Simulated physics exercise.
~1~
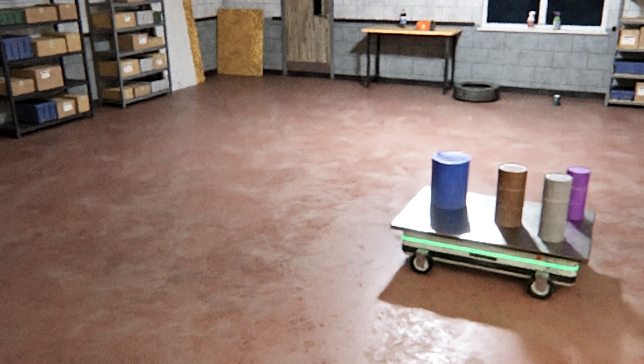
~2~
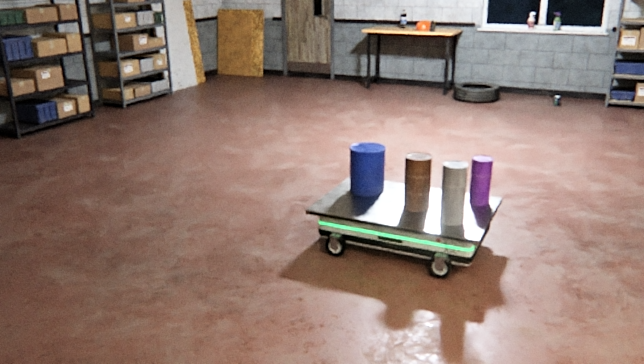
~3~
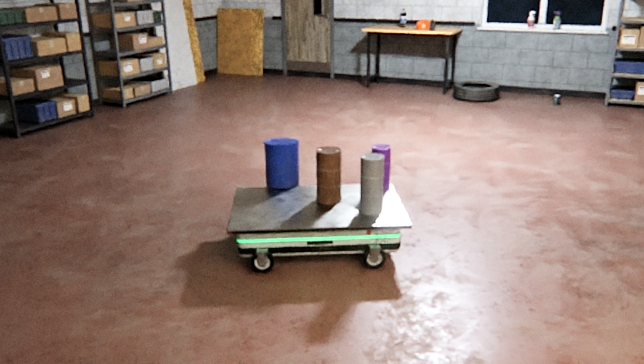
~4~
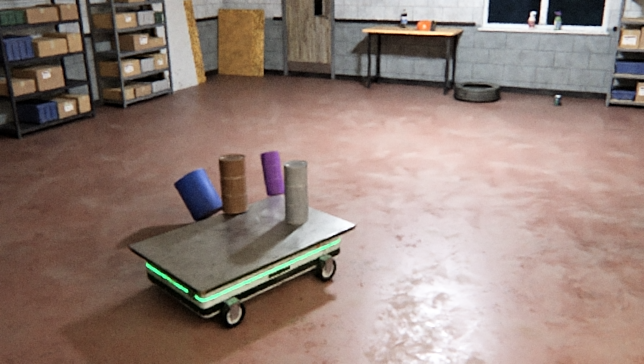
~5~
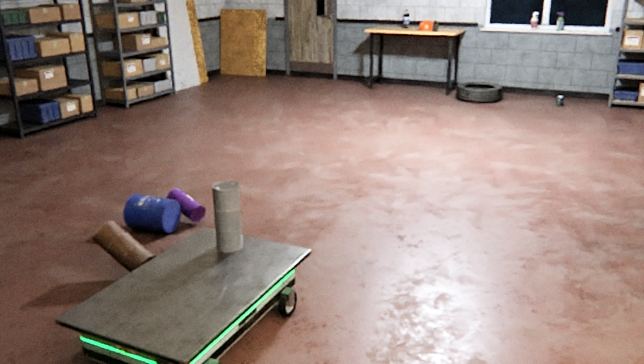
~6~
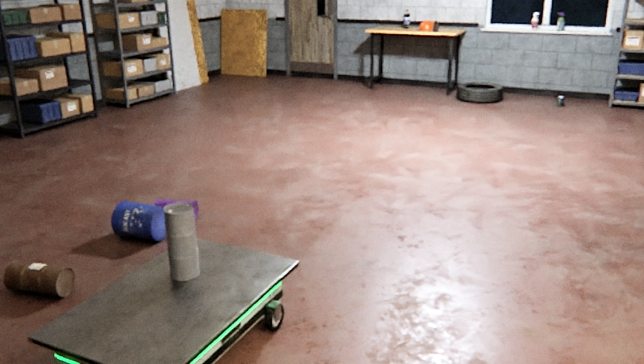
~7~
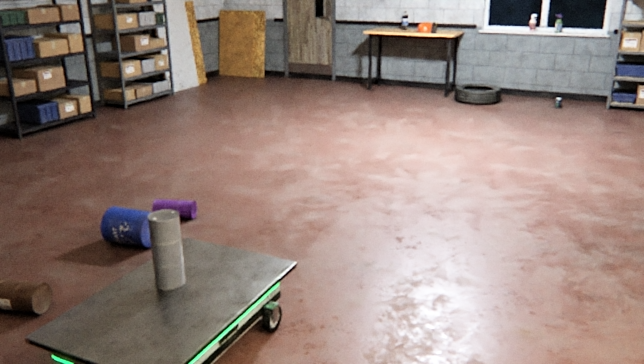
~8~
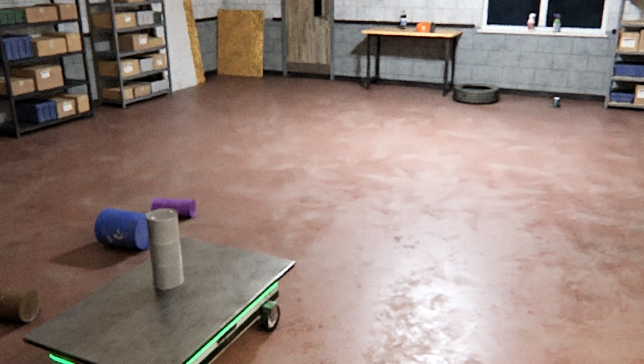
A low flat cart with a glowing green strip rolls leftward across a reddish workshop floor, carrying a blue pail and brown, grey and purple canisters upright on its bare deck. It swings around as it goes, curving toward the viewer. Partway through the turn, the blue pail and the purple canister tip over, and soon they and the brown canister lie on the floor. The cart carries on toward the lower left and stops, while the brown canister rolls farther left. At the end, only the grey canister, having slid across the deck, still stands aboard.
